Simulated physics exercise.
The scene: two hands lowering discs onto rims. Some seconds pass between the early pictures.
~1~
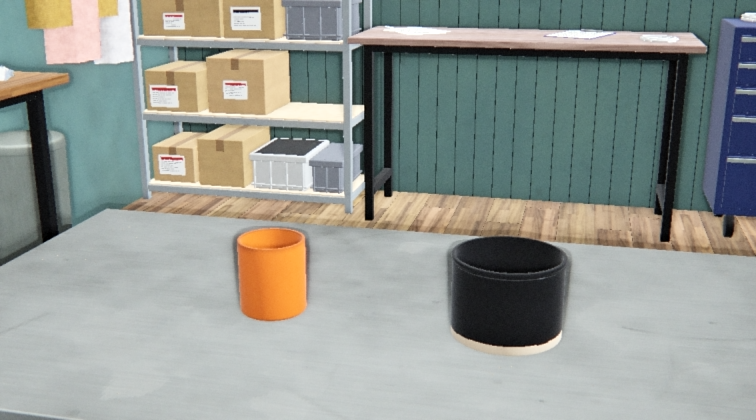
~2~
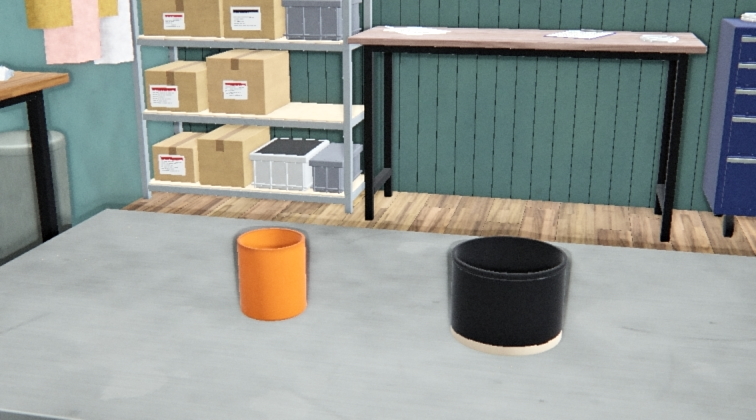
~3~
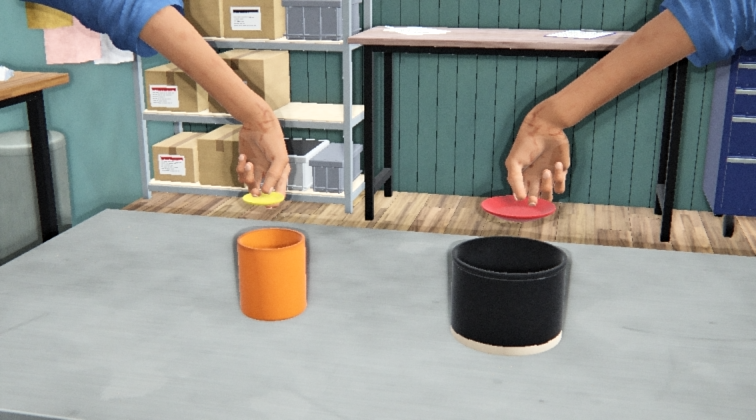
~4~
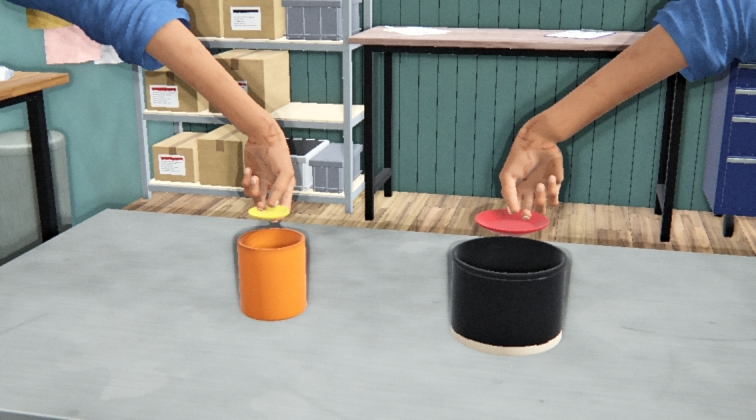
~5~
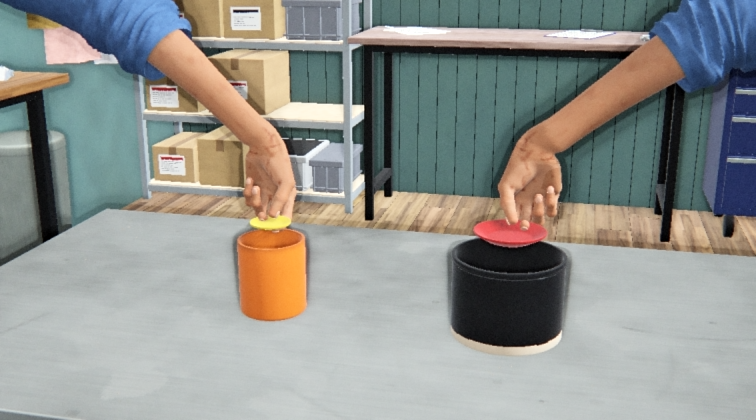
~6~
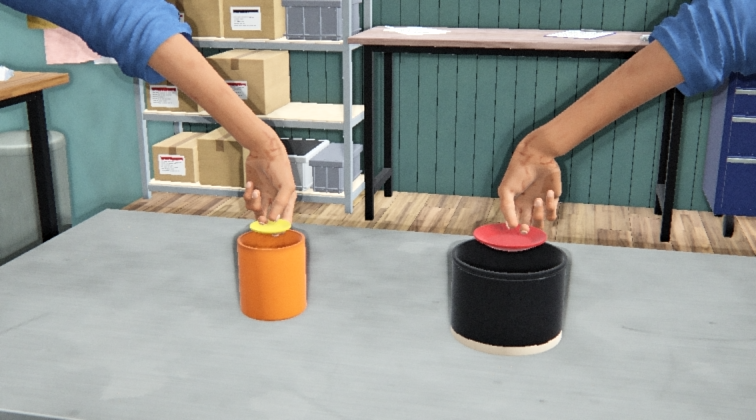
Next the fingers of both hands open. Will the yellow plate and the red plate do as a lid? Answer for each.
As it turns out, the yellow plate drops inside; the red plate drops inside.
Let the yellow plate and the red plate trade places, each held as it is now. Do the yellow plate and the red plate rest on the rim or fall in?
The yellow plate slips past the rim, the red plate rests on the rim.
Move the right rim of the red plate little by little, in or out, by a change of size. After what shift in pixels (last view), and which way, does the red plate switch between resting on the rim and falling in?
Roughly 20 pixels right.
Then, 0.16 s on from there, yellow plate on its way down near (272, 272); red plate on its way down near (508, 287).
In the end, the yellow plate slips past the rim, near (273, 303); the red plate slips past the rim, near (506, 323).
